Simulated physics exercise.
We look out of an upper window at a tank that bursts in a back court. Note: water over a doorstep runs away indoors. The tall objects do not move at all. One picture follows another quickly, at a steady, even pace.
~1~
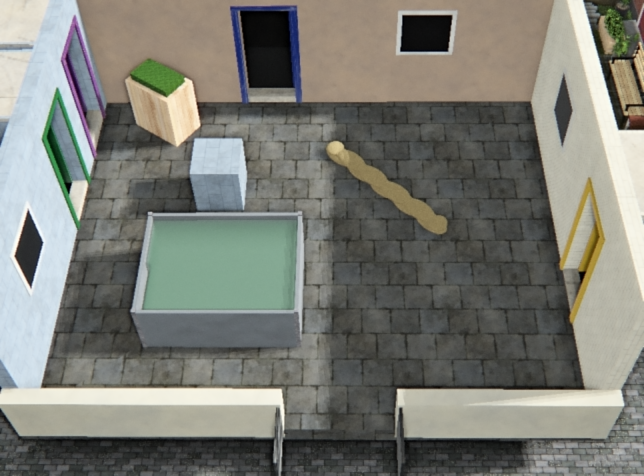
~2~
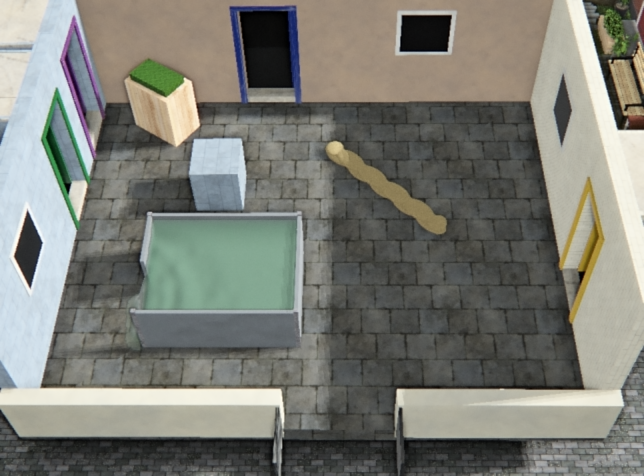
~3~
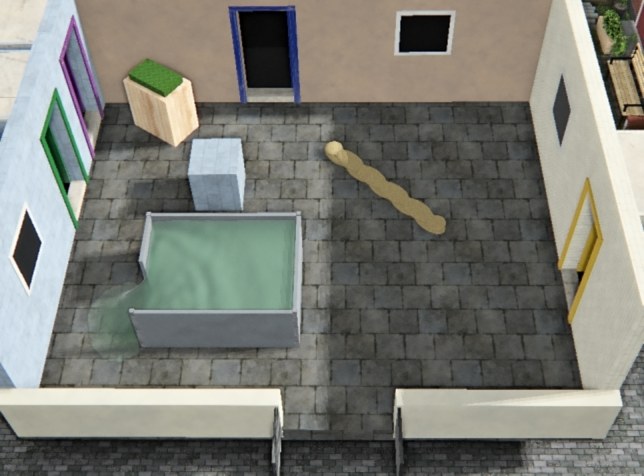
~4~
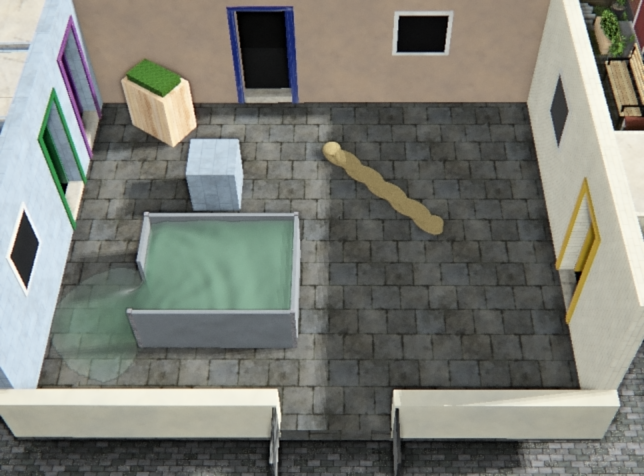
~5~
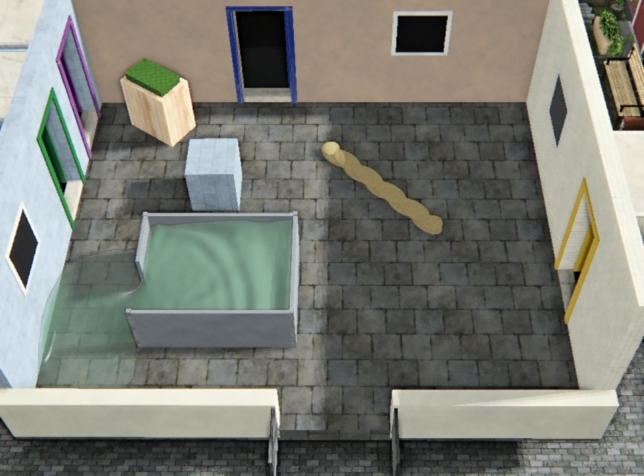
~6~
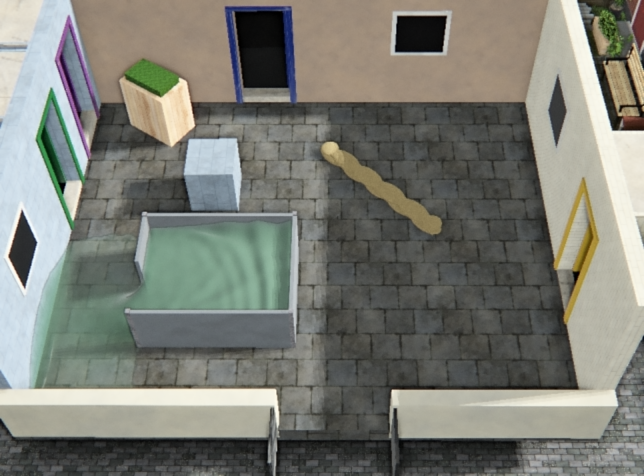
At first, an open grey tank of green water stands whole and still in a paved, walled court, near a pale block and a wooden box. Then its left side opens and water pours out, spreading across the paving to the pale blue wall and along its foot, while the other objects stay put.
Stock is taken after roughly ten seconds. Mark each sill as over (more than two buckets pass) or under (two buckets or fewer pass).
The yellow door is over, the purple door is under, the green door is under, the blue door is under.
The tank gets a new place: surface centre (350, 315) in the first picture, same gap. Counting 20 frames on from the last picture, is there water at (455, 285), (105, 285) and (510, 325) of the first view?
Parched, soaked, parched.
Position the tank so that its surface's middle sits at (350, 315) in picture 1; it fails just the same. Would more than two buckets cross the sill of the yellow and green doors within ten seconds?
Here's my take: The yellow door doesn't reach it, and the green door gets past it.
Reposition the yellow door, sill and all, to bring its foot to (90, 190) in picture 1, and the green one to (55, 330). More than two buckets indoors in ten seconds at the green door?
I reckon the green door tops it.
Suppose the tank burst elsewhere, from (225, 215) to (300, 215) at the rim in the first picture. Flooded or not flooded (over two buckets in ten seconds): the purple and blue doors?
The purple door falls short and the blue door exceeds the limit.
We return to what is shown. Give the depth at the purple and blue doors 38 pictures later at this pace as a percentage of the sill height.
Some 70 percent and then some 50 percent.
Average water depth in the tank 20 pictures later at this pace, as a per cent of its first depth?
Near 44 in a hundred.
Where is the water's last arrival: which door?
Answer - the yellow-painted one.
A moment on, water covers 10 % of the floor; the yellow door not reached, the purple door not reached, the green door wet at the sill, nothing in, the blue door not reached.
Next, water covers 25 % of the floor; the yellow door not reached, the purple door wet at the sill, nothing in, the green door wet at the sill, nothing in, the blue door not reached.
Then, water covers 45 % of the floor; the yellow door not reached, the purple door wet at the sill, nothing in, the green door wet at the sill, nothing in, the blue door wet at the sill, nothing in.
Later, water covers 70 % of the floor; the yellow door over two buckets in, the purple door wet at the sill, nothing in, the green door wet at the sill, nothing in, the blue door wet at the sill, nothing in.
In the end, water covers 95 % of the floor; the yellow door over two buckets in, the purple door wet at the sill, nothing in, the green door wet at the sill, nothing in, the blue door wet at the sill, nothing in.
